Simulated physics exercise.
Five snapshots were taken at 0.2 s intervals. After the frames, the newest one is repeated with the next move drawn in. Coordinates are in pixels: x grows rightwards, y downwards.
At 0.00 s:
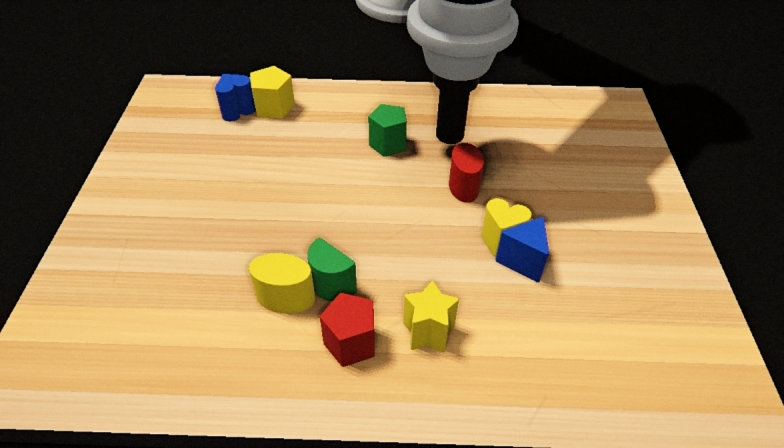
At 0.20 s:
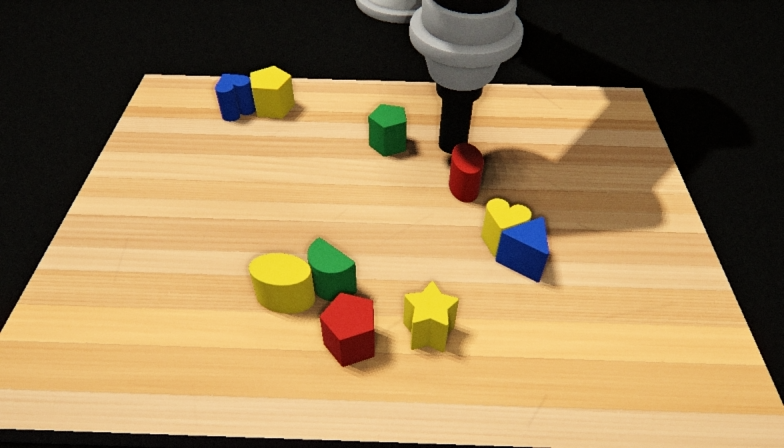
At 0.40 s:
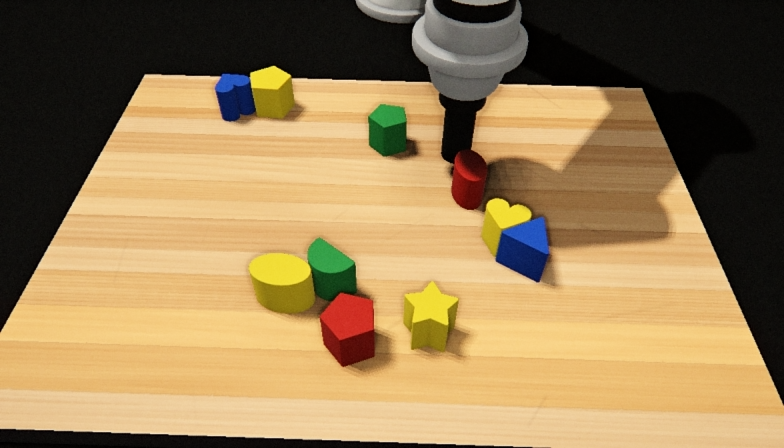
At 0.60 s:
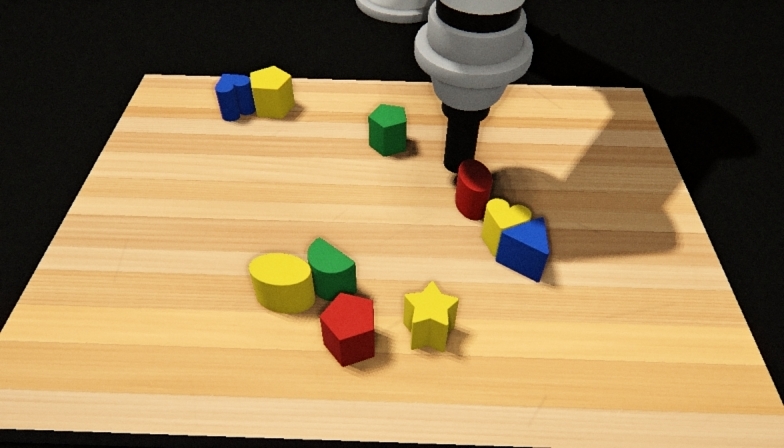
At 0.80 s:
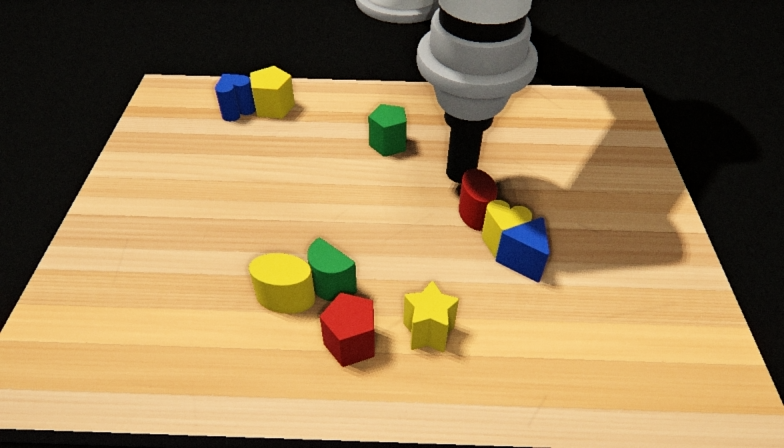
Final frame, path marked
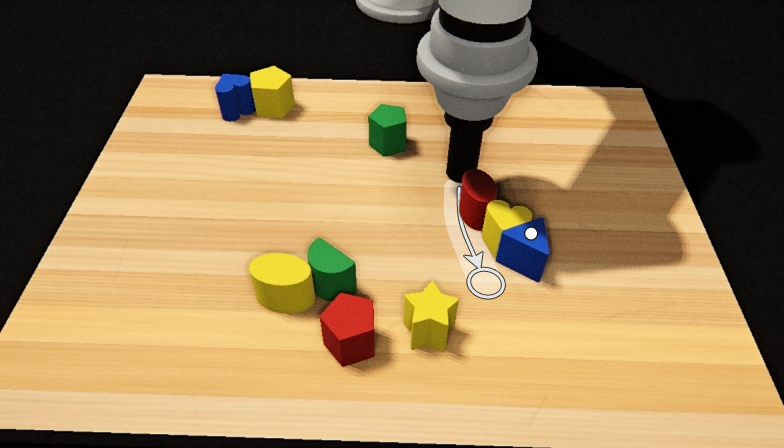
A robot arm pushes the red oval block a short way toward the yellow heart-shaped block.
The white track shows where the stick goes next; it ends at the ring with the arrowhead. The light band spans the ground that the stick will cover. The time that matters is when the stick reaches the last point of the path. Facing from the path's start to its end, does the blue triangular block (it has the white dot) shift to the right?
No
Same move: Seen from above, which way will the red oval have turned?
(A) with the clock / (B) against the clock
A - with the clock.
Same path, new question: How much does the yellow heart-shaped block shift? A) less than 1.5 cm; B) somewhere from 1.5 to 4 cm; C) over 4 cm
Correct choice: C.
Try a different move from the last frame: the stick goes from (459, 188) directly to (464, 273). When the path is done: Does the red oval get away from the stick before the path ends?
No, I don't think so.
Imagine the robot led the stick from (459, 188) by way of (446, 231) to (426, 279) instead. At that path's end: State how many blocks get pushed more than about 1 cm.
It moves three or more blocks.
The line goes from (459, 188) by way of (464, 233) to (486, 283); the dot is on the blue triangular block.
The first path, step by step. One third of the way, stick (462, 203); red oval (480, 216); yellow heart-shaped block (516, 239), turned 45° anticlockwise; blue triangular block (550, 246), turned 45° anticlockwise.
Two thirds of the way, stick (474, 235); red oval (481, 253), turned 30° clockwise; yellow heart-shaped block (516, 258), turned 100° anticlockwise; blue triangular block (555, 248), turned 60° anticlockwise.
At the end, stick (489, 269); yellow star unmoved; red oval (477, 284), turned 80° clockwise; yellow heart-shaped block (530, 275), turned 120° anticlockwise; blue triangular block (558, 249), turned 75° anticlockwise.
